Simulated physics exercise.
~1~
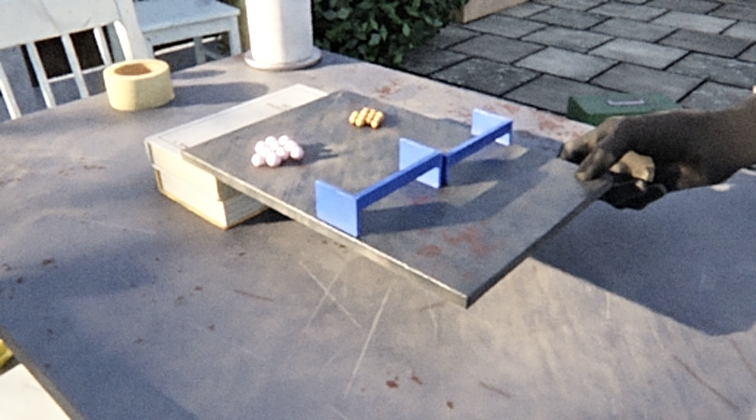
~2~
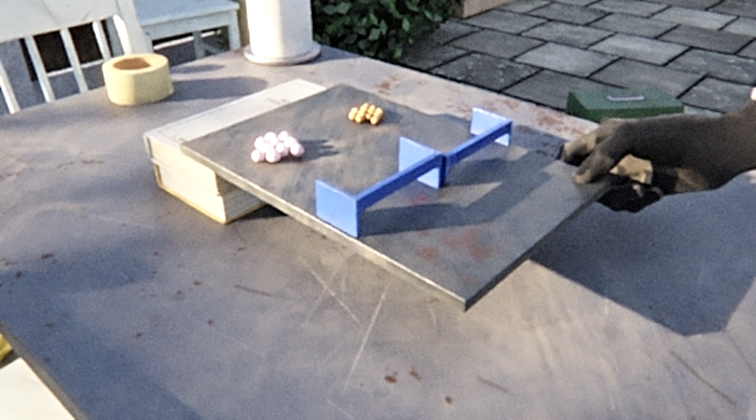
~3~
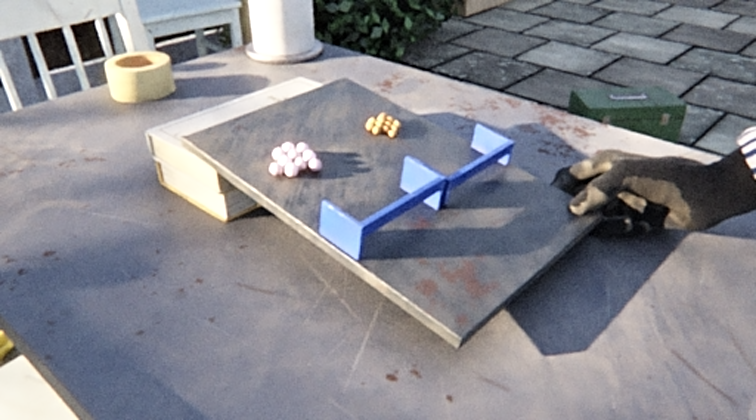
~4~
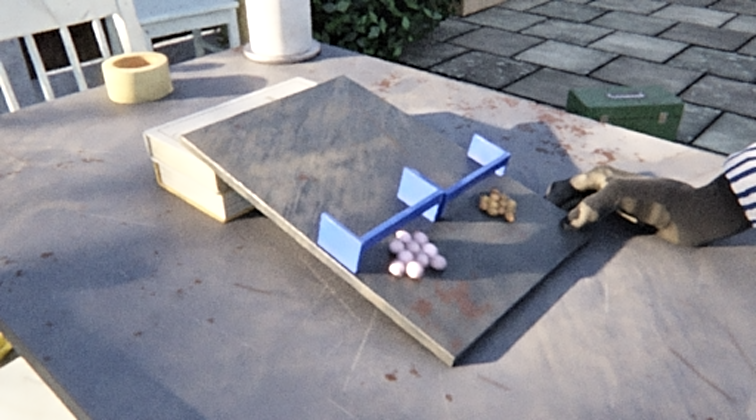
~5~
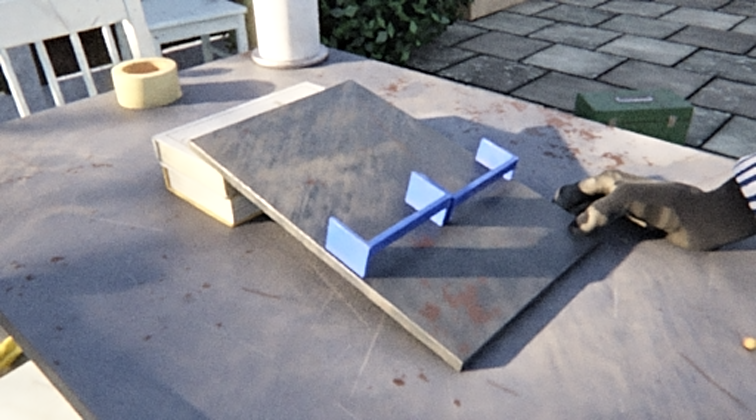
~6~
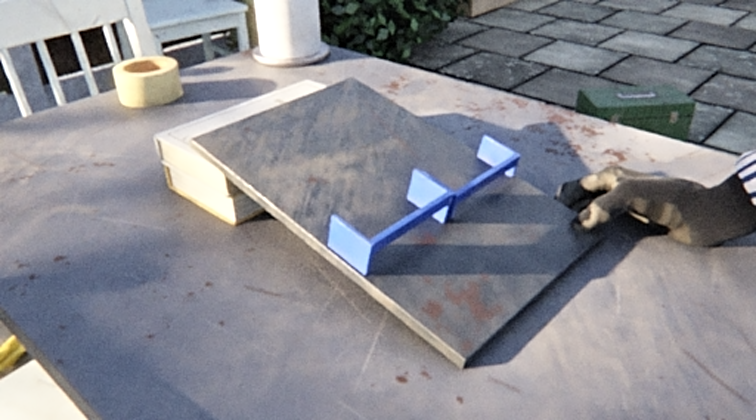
A gloved hand lowers a board's end, and two ball clusters slide under blue bars and away.
